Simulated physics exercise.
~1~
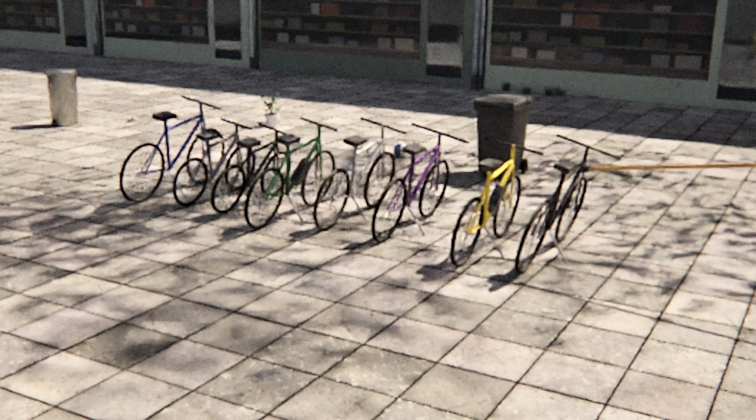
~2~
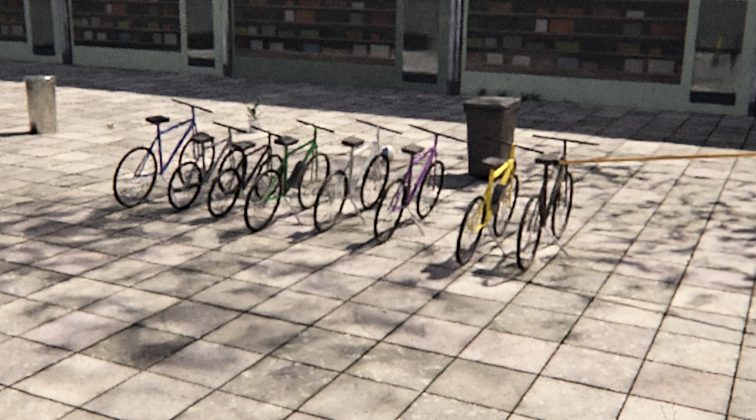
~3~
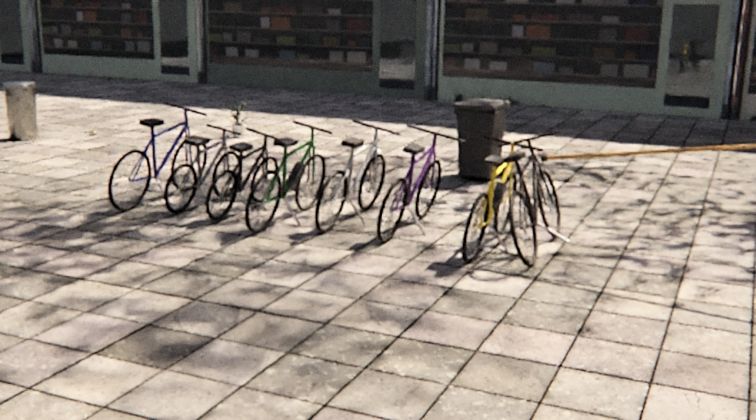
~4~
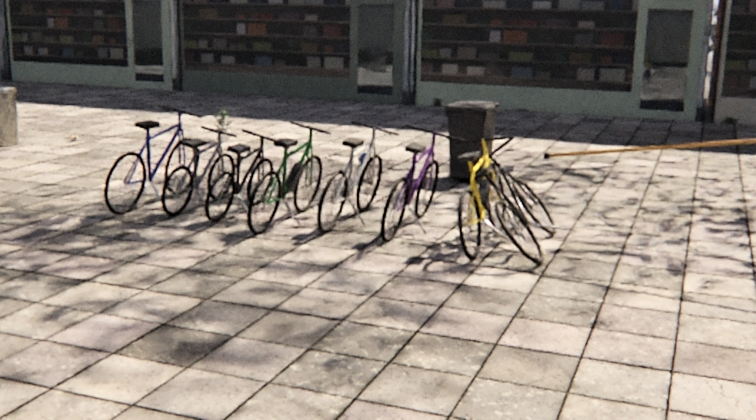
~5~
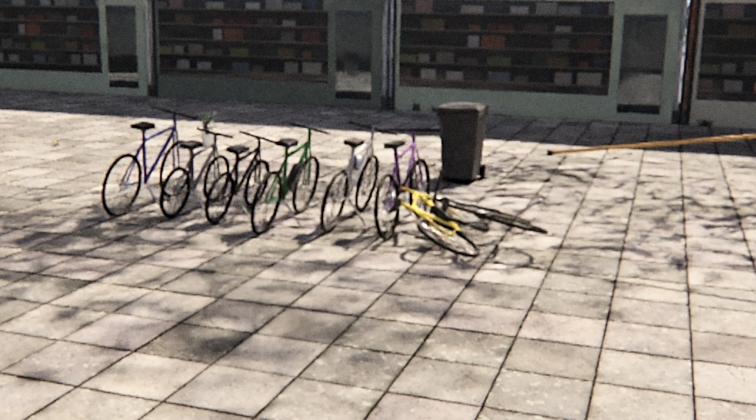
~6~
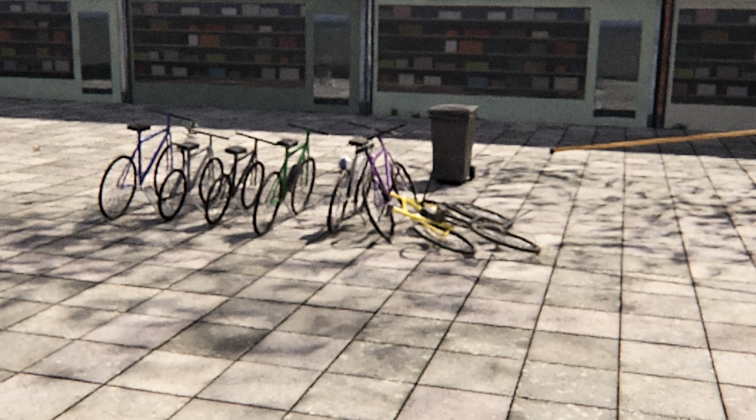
A long pole nudged the black bicycle at the right end of a row on a paved square, and it toppled left into the yellow one, both falling flat, while the purple bicycle was left leaning against its neighbour and the rest stayed upright.
